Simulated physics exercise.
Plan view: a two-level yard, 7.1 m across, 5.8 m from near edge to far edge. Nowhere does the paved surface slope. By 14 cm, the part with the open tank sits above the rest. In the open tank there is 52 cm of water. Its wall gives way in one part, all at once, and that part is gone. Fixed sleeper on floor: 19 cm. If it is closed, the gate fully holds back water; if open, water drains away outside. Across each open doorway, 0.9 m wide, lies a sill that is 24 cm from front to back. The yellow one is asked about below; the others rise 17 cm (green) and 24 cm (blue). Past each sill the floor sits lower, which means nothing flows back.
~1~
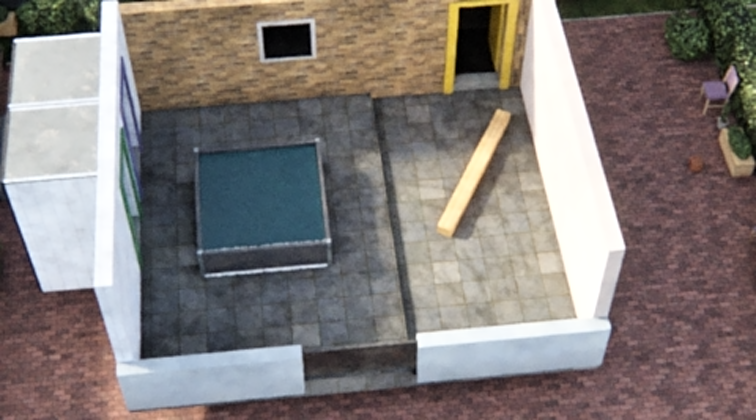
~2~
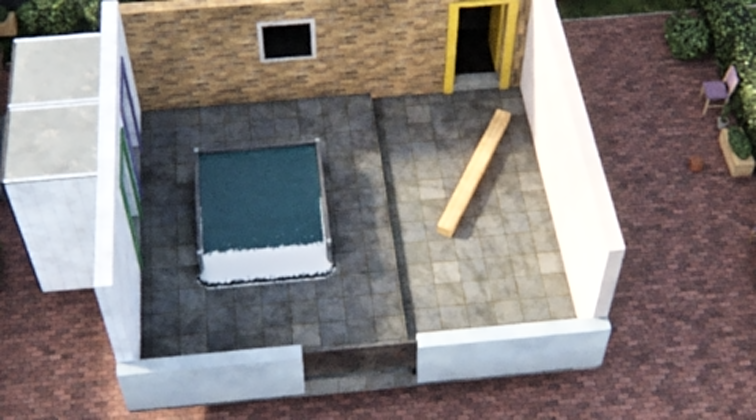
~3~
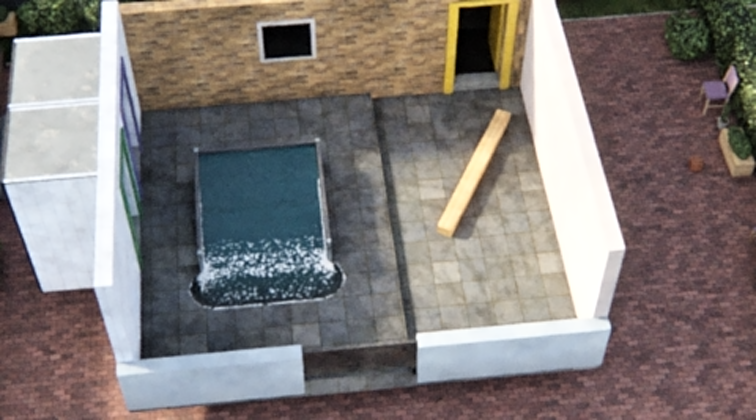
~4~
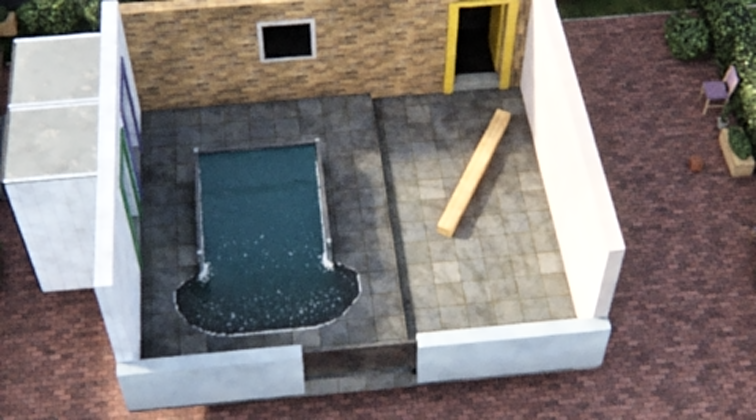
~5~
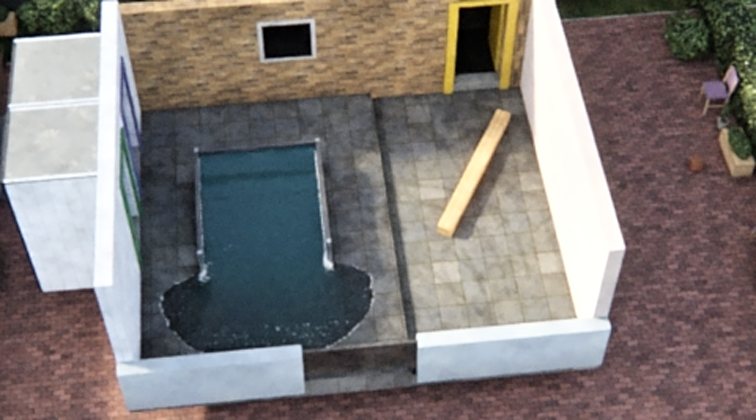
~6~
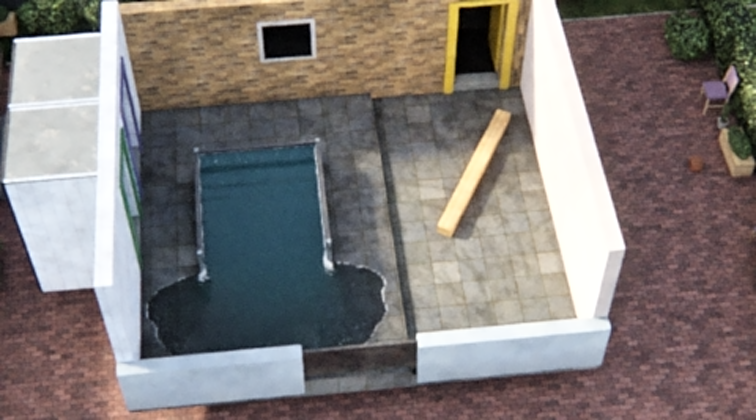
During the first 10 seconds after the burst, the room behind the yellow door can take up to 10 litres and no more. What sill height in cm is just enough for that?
I would say about 8 cm is just enough.
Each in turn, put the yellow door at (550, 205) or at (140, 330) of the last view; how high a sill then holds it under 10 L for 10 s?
Minimums: Roughly 7.5 cm and 20 cm.
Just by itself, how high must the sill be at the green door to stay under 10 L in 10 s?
For green, a step near 5.0 cm.
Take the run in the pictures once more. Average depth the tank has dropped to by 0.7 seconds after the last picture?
The average depth is some 30 cm.
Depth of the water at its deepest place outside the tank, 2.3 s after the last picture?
32 cm.
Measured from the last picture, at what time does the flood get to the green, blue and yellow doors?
Green 2.0 s, blue 2.6 s, yellow 5.0 s.
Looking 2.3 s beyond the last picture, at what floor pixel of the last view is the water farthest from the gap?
Pixel close to (581, 346).
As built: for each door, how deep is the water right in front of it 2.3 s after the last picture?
Green door: 6 cm; blue door: 0 cm; yellow door: 0 cm.
Then, 0.7 s after the last picture water covers 20 % of the floor, deepest (35 cm) near (268, 371); it has not reached the yellow door.
Then, 2.3 s after the last picture water covers 35 % of the floor, deepest (32 cm) near (141, 383); it has not reached the yellow door.
Then, 9.3 s after the last picture water covers 90 % of the floor, deepest (12 cm) near (519, 94); 8 cm at the yellow door, 0 litres in over its 18 cm sill.
At the yellow door as built, the water peaked near 10 cm, 6.5 s after the last picture.
With a sill of 7 cm, 16 litres would have come in within the 10 s; with 9.5 cm, 5 litres. So under 10 litres takes about 8 cm.
